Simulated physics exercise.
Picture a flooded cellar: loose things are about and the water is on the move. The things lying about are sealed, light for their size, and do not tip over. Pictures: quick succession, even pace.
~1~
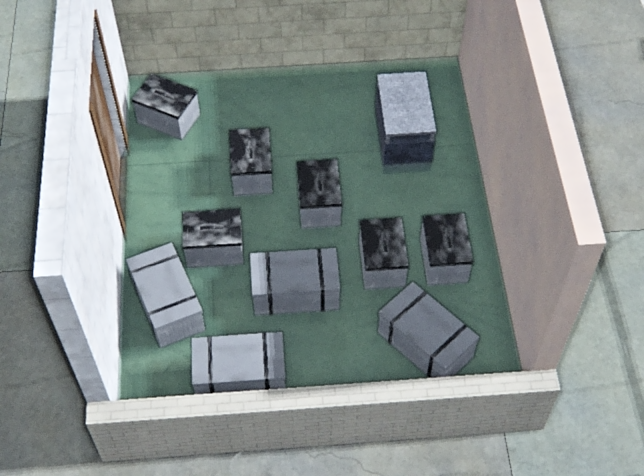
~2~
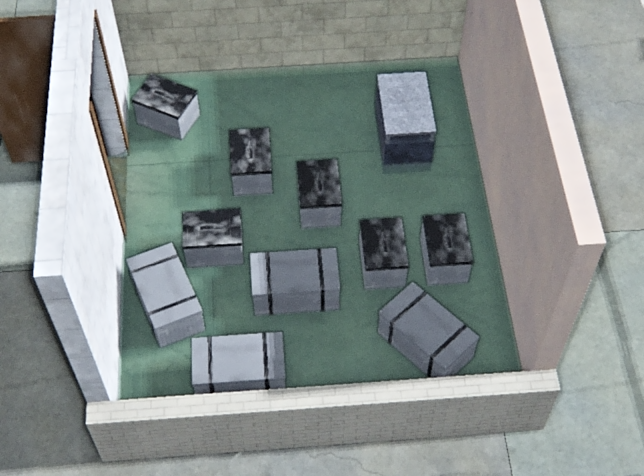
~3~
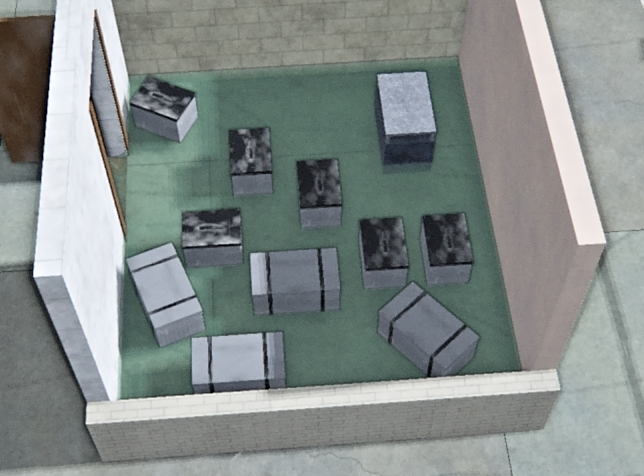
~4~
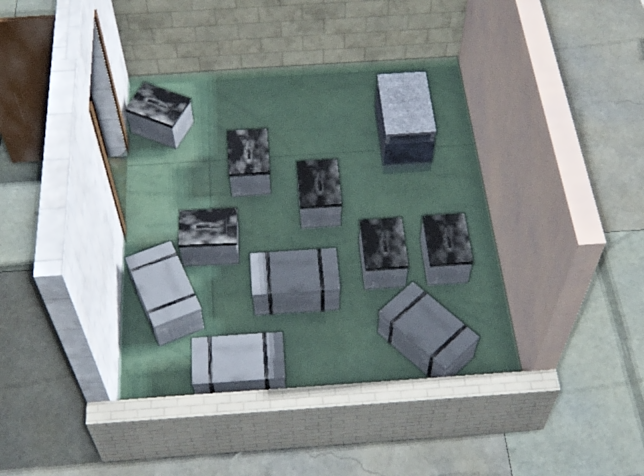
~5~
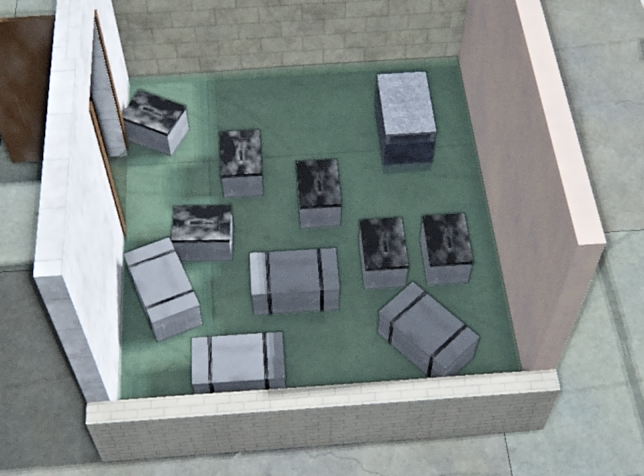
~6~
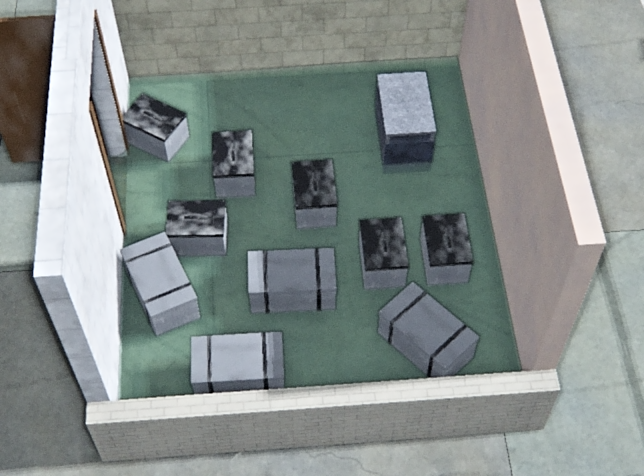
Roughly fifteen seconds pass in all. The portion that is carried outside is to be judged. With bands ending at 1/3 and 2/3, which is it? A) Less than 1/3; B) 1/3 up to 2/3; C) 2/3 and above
The answer is B.
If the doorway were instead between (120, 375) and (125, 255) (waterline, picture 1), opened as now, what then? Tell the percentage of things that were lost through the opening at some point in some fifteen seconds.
I'd say around 70 percent.
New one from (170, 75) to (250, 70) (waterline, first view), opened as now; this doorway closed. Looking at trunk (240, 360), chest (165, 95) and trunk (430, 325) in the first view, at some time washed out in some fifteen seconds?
Taking each in turn, I'd say stuck within, carried off and stuck within.
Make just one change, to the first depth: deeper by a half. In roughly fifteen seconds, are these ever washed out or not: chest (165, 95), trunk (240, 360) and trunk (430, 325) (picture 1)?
In turn: Swept away, remains, remains.
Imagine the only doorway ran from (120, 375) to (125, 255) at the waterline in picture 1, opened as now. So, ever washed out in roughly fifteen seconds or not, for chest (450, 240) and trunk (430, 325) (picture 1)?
Held back, held back.
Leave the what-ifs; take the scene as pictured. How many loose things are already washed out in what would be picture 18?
3.
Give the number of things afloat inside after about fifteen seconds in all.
The count is 4.
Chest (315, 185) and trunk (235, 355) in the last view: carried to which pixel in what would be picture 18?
Estimated positions: (253, 166) and (212, 347), approximately.
A moment on, 0 of 10 are out; 10 afloat.
Next, 3 of 10 are out; 7 afloat.
Later, 4 of 10 are out; 6 afloat.
In the end, 6 of 10 are out; 4 afloat.
